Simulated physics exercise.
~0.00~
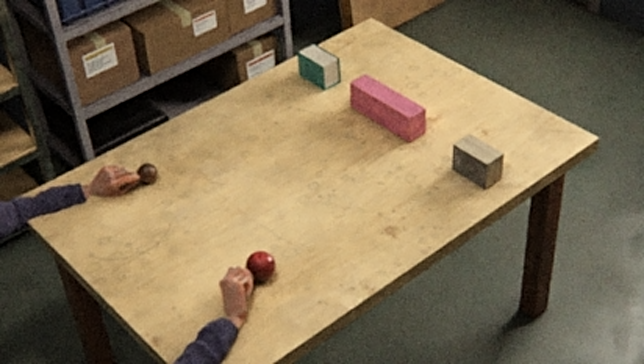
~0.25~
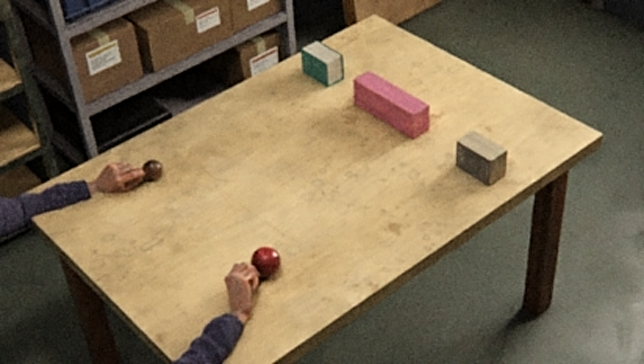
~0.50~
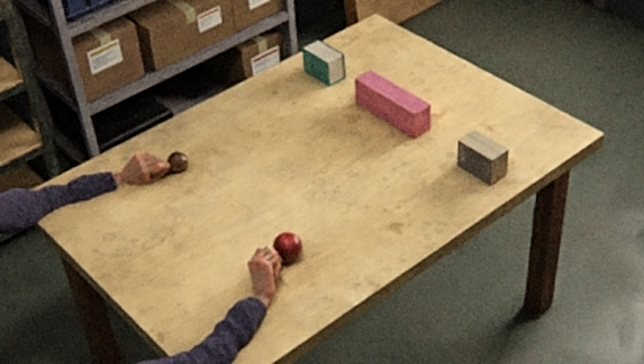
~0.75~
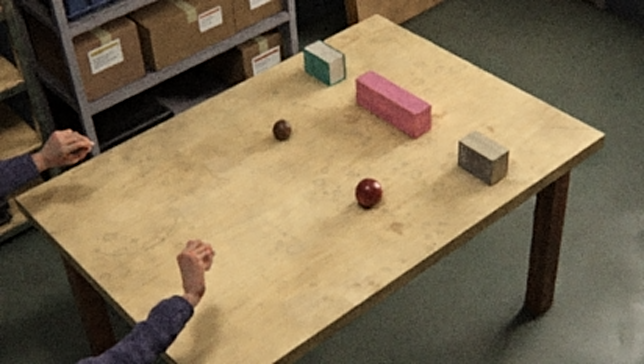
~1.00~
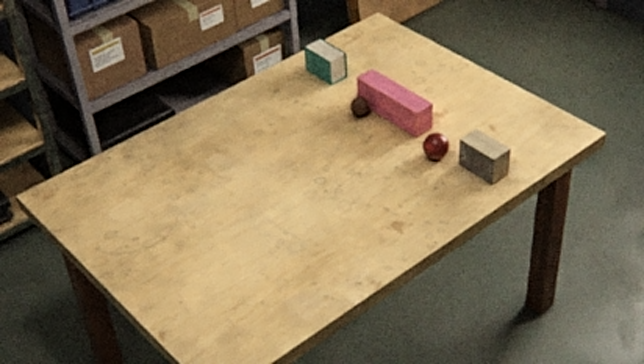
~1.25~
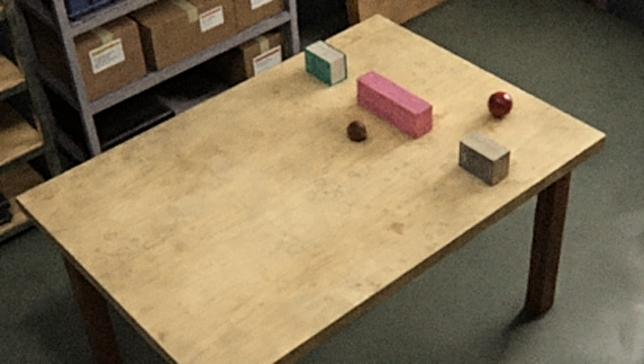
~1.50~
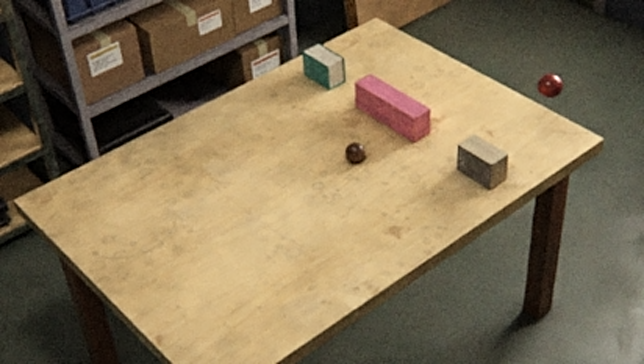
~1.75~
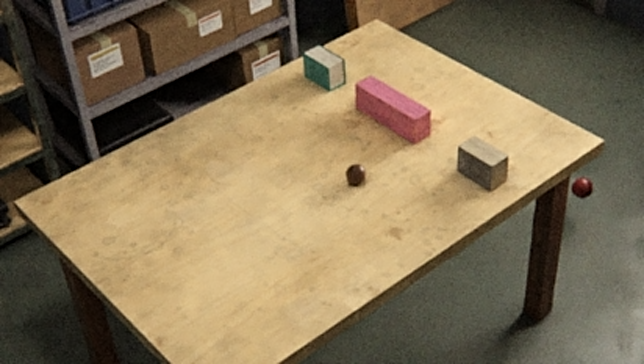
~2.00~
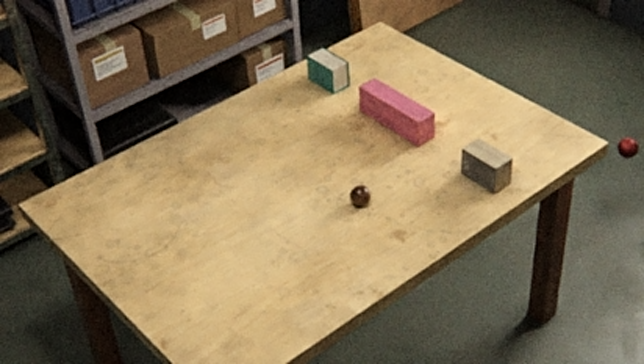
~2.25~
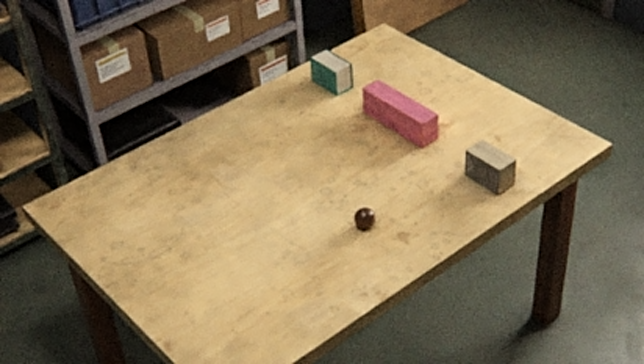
On a wooden table in a storage room, two hands roll a brown onion and a red apple toward gaps between blocks and books; the onion bounces off the pink block and rolls back, while the apple passes through, drops off the far edge and bounces out of view.
